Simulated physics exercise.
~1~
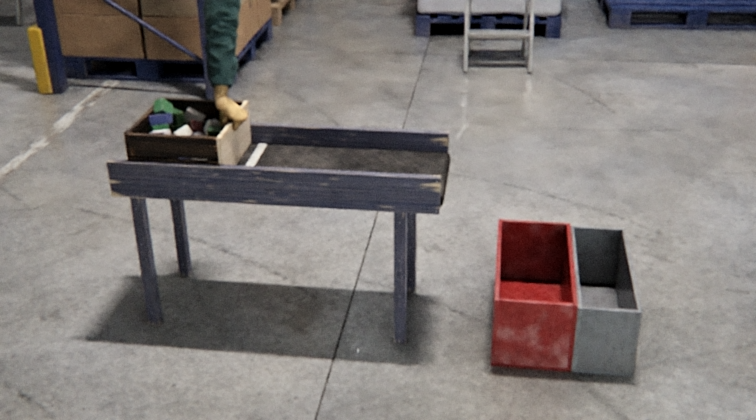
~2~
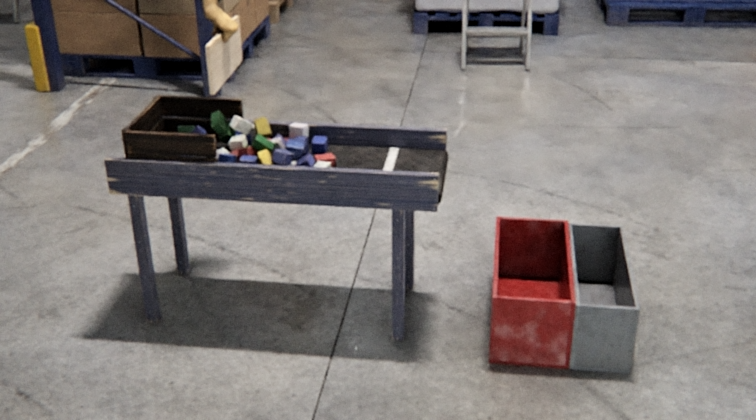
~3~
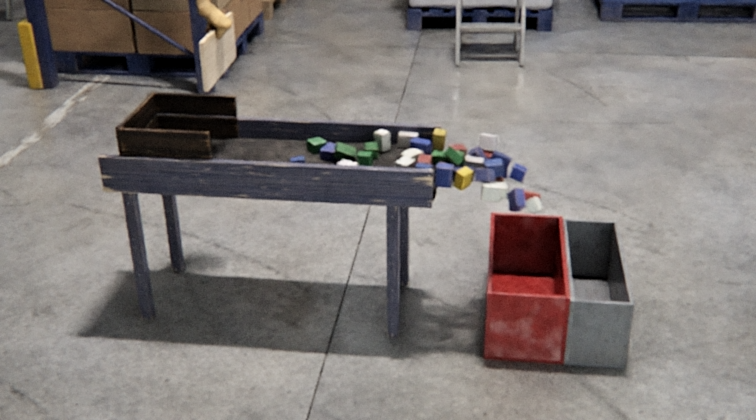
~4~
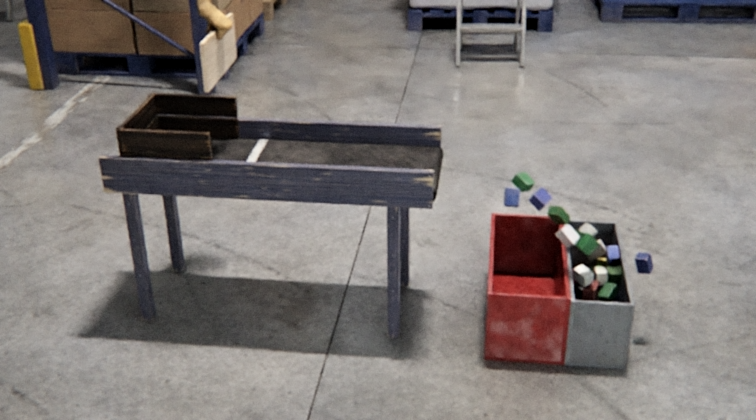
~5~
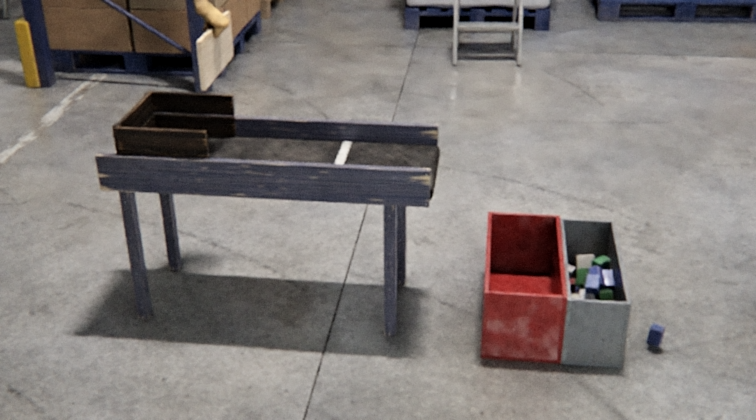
The clip opens on a dark conveyor table in a warehouse, with colourful toy bricks held in a black pen at its left end and a gloved hand on the pen's pale gate. The hand lifts the gate clear, and the loose bricks spread out and ride the belt to the right. They stream off the far end in a scattered cluster, flying over the red tub. The bricks then drop into the grey box beyond it. Finally, nearly all of them rest in the grey box, the red tub looks empty, and one blue brick lies on the floor to the right.
